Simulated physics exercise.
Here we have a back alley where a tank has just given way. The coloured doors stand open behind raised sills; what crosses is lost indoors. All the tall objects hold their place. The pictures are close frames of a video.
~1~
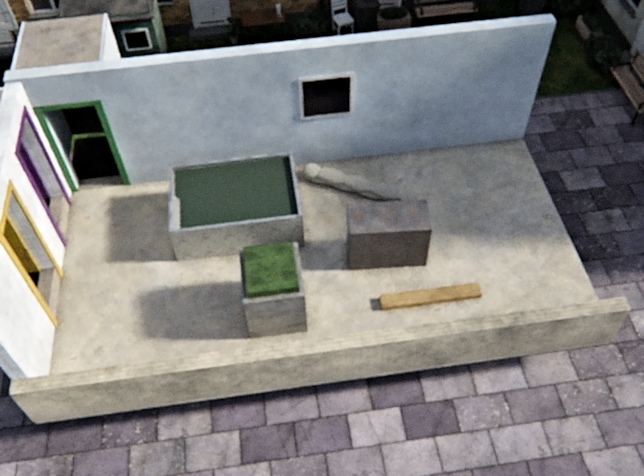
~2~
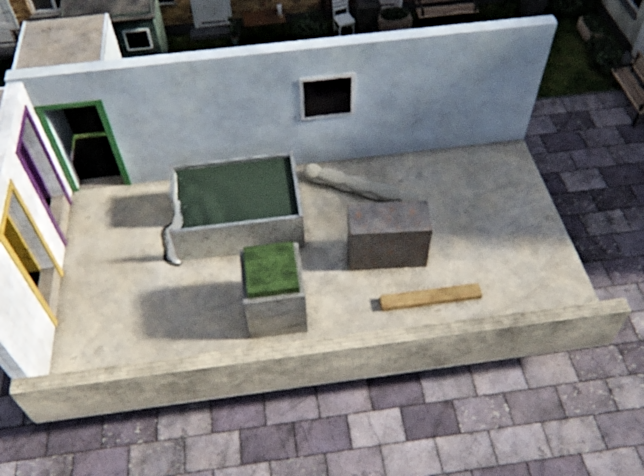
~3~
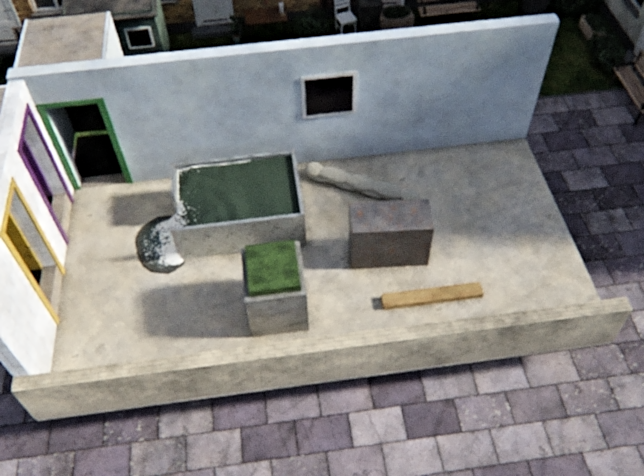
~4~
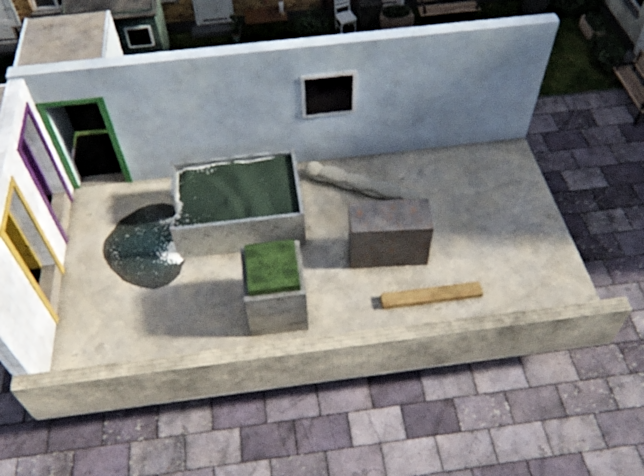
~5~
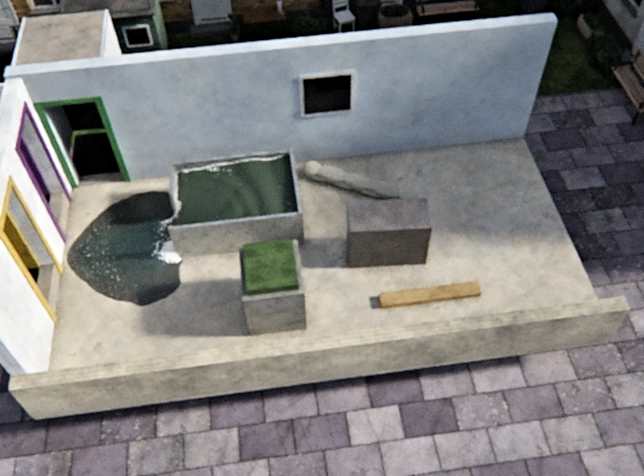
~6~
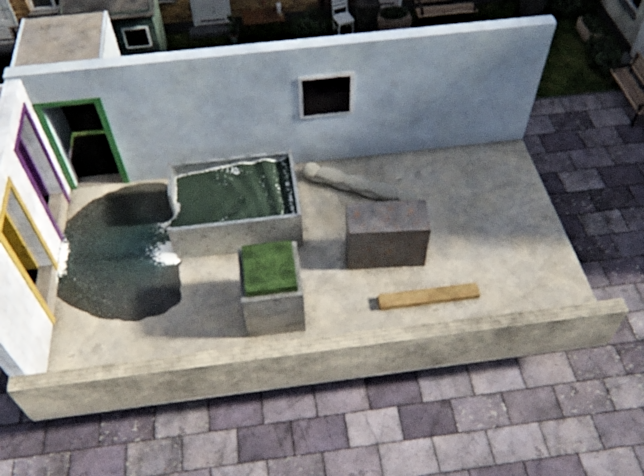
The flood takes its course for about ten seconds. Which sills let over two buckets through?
One by one: The purple door stays under that; the green door takes more than that; the yellow door stays under that.
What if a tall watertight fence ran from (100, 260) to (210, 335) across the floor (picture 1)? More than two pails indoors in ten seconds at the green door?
In short: Green is over.
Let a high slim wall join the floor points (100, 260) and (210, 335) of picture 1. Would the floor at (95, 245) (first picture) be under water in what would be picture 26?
Verdict: Flooded.
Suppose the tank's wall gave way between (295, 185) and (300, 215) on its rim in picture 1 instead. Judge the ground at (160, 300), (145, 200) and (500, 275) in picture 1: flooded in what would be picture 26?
In that order: Not flooded, not flooded, wet.
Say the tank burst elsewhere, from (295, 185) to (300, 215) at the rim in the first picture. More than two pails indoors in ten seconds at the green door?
The green door takes less.
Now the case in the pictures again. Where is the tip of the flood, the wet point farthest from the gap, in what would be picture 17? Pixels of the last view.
I would point to (44, 396).
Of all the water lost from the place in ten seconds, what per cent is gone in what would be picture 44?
Some 60 per cent.
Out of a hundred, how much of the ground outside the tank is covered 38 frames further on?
I make it 60 per cent.
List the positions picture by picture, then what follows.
In the first picture, still water in the tank at (234, 193).
In the second picture, the front is at (171, 262), out from the gap at (179, 234).
In the third picture, the front is at (140, 238), out from the gap at (181, 233).
In the fourth picture, water pours out at (180, 232) and has run to (109, 257).
In the fifth picture, the front is at (73, 260), out from the gap at (179, 232).
In the sixth picture, water pours out at (177, 233) and has run to (58, 290).
A moment on, water covers 20 % of the floor; the purple door wet at the sill, nothing in, the green door under two buckets in, the yellow door wet at the sill, nothing in.
Next, water covers 20 % of the floor; the purple door wet at the sill, nothing in, the green door over two buckets in, the yellow door wet at the sill, nothing in.
Then, water covers 35 % of the floor; the purple door wet at the sill, nothing in, the green door far over two buckets in, the yellow door wet at the sill, nothing in.
Later, water covers 60 % of the floor; the purple door wet at the sill, nothing in, the green door far over two buckets in, the yellow door wet at the sill, nothing in.
In the end, water covers 80 % of the floor; the purple door wet at the sill, nothing in, the green door far over two buckets in, the yellow door wet at the sill, nothing in.
